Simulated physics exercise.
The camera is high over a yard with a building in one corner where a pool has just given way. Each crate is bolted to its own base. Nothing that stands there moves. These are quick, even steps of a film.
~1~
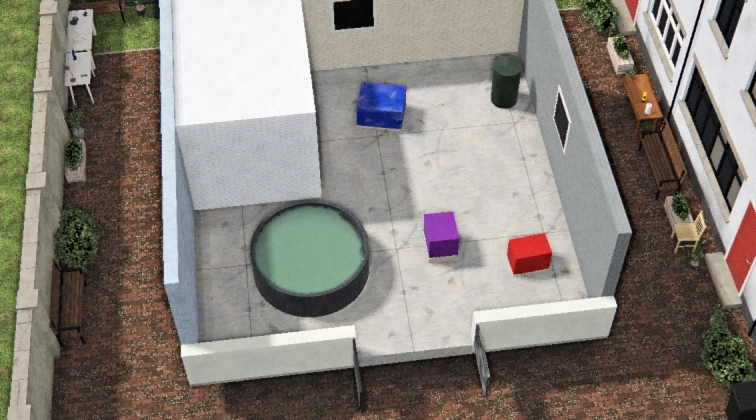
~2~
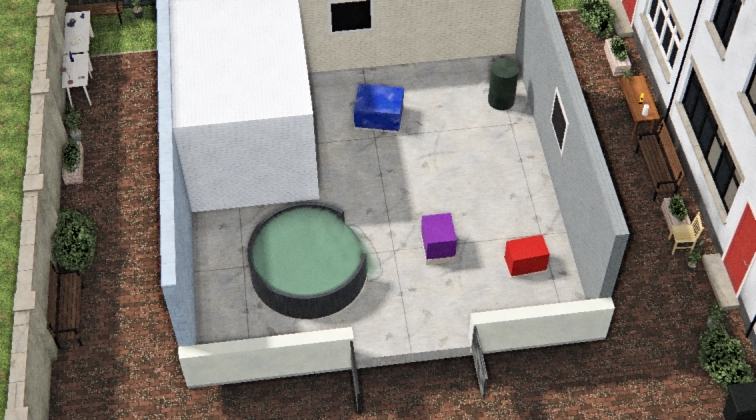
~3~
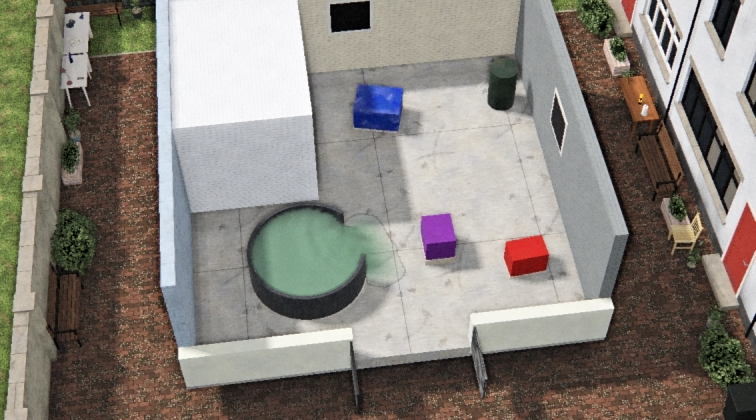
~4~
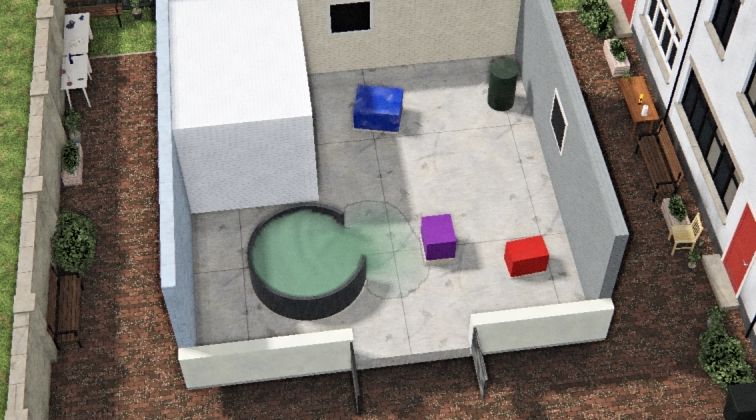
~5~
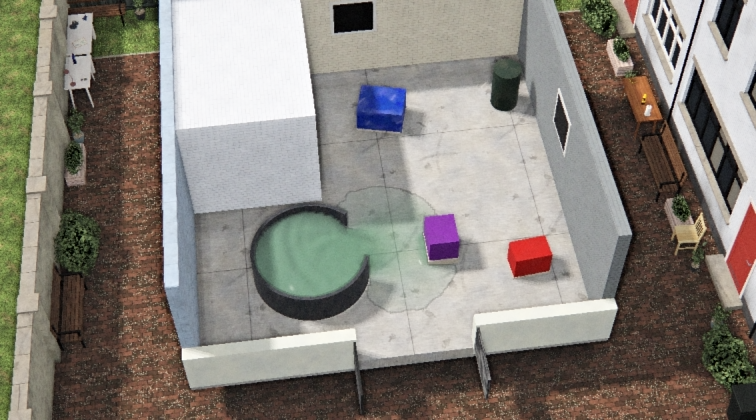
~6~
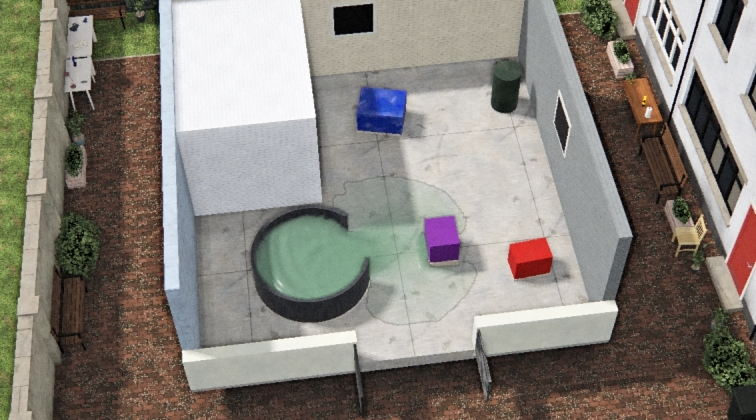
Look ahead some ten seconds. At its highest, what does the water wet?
One by one: The blue crate gets wet; the purple crate gets wet; the red crate gets wet.
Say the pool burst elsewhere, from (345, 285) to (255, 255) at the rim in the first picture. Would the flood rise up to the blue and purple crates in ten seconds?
Blue crate escapes it; purple crate remains dry.
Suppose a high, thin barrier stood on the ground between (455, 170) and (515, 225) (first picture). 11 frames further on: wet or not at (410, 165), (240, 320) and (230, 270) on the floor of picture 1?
In that order: Wet, not flooded, not flooded.
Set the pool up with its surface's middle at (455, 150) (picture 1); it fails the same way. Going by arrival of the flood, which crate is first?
It is the red one.
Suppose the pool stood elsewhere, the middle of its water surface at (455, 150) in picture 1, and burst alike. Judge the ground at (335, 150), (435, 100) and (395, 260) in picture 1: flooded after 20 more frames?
As listed: Free of water, flooded, dry.
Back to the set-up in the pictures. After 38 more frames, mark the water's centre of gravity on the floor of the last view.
At about (441, 195).
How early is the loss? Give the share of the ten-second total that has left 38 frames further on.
I make it 60 per cent.
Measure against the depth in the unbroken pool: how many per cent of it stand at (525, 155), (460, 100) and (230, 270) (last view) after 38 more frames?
About 16, 16 and 0 per cent.
A moment on, water covers 30 % of the floor; the blue crate not reached, the purple crate water round its plinth, the red crate water round its plinth.
Next, water covers 50 % of the floor; the blue crate water round its plinth, the purple crate water round its plinth, the red crate water round its plinth.
Then, water covers 60 % of the floor; the blue crate water round its plinth, the purple crate water round its plinth, the red crate water round its plinth.
Later, water covers 70 % of the floor; the blue crate water round its plinth, the purple crate water round its plinth, the red crate water round its plinth.
In the end, water covers 80 % of the floor; the blue crate was topped, the purple crate was topped, the red crate was topped.
